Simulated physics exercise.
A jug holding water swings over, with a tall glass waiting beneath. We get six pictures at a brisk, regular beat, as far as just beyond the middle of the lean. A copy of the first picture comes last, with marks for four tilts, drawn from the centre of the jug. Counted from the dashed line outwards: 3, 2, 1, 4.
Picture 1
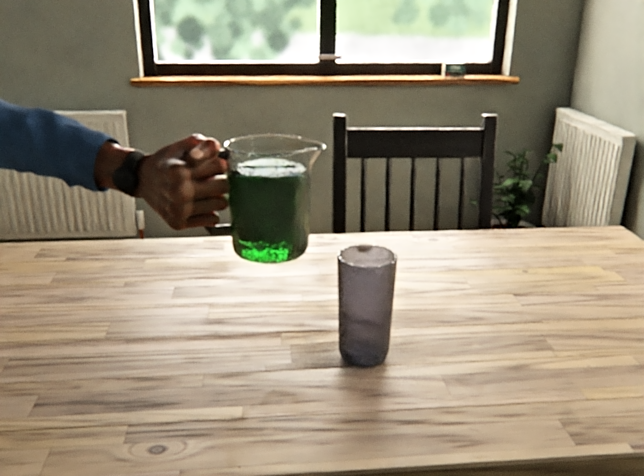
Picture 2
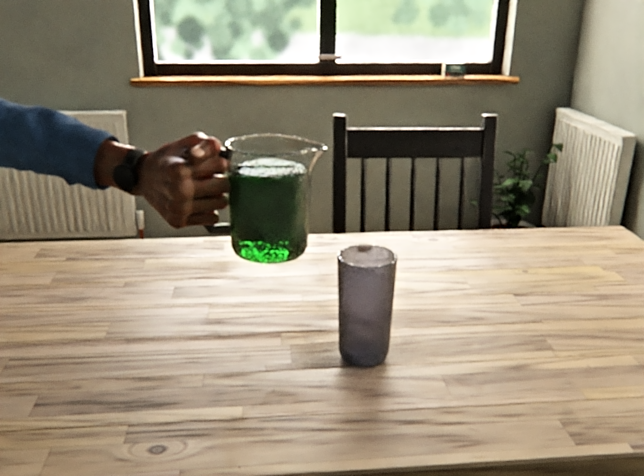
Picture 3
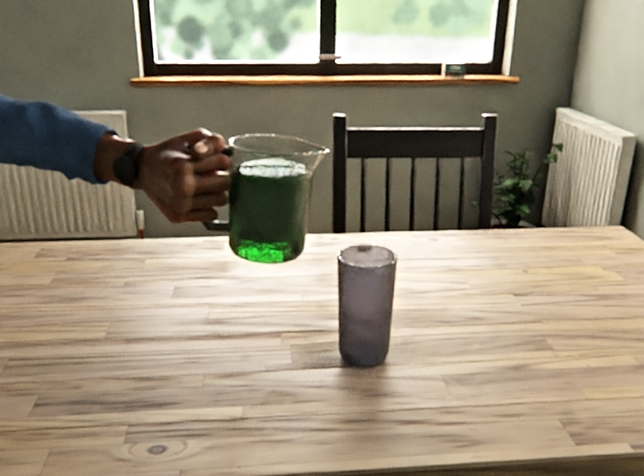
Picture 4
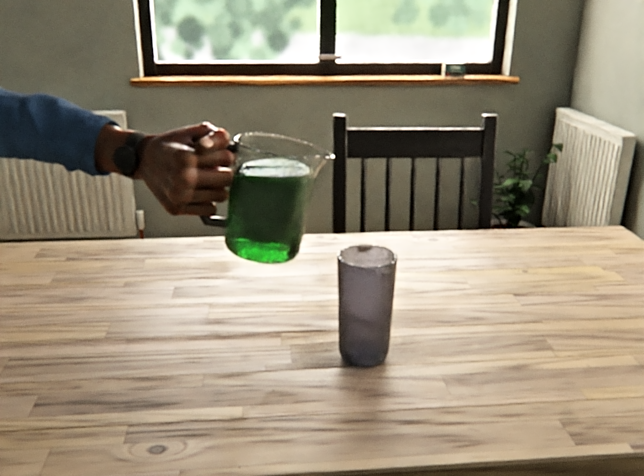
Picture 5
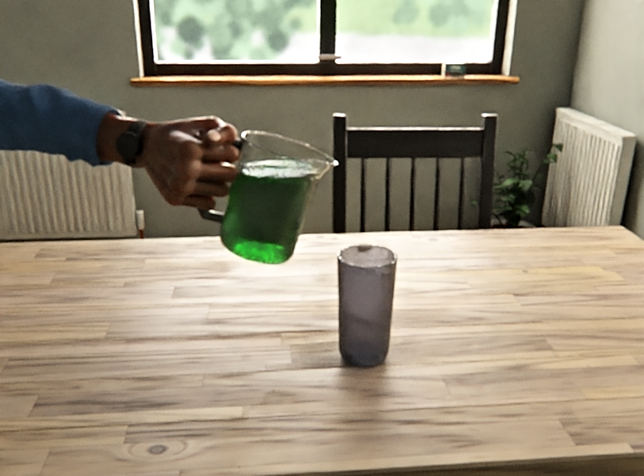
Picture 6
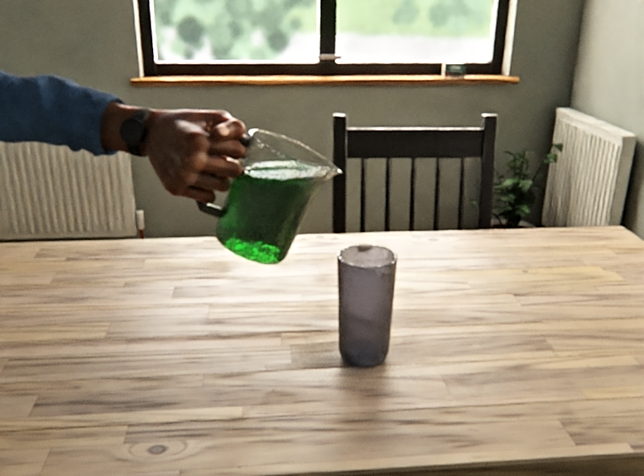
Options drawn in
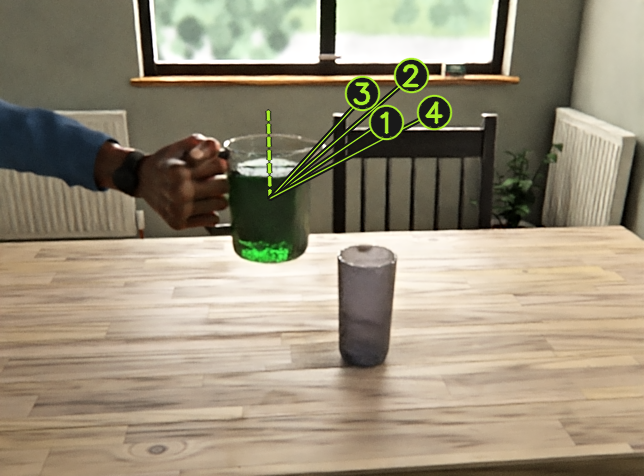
A hand held a clear jug of green liquid above a wooden table, keeping it upright at first, then gradually tilted it rightward near a tall greyish glass, with nothing coming out.
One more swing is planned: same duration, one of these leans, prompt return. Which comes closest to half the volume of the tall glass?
It is 4.
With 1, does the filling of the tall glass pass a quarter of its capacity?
Yes, clearly.
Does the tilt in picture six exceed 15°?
Yes.
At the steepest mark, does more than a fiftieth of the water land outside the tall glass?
No, it does not.
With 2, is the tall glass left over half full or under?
Under.
On the marked copy, 1 at (370, 129); 2 at (399, 86); 3 at (352, 108); 4 at (419, 120).
If 1 is chosen, the tall glass ends with about 35 % of what it can hold.
If 2 is chosen, the tall glass ends with about 23 % of what it can hold.
If 3 is chosen, the tall glass ends with about 14 % of what it can hold.
If 4 is chosen, the tall glass ends with about 50 % of what it can hold.
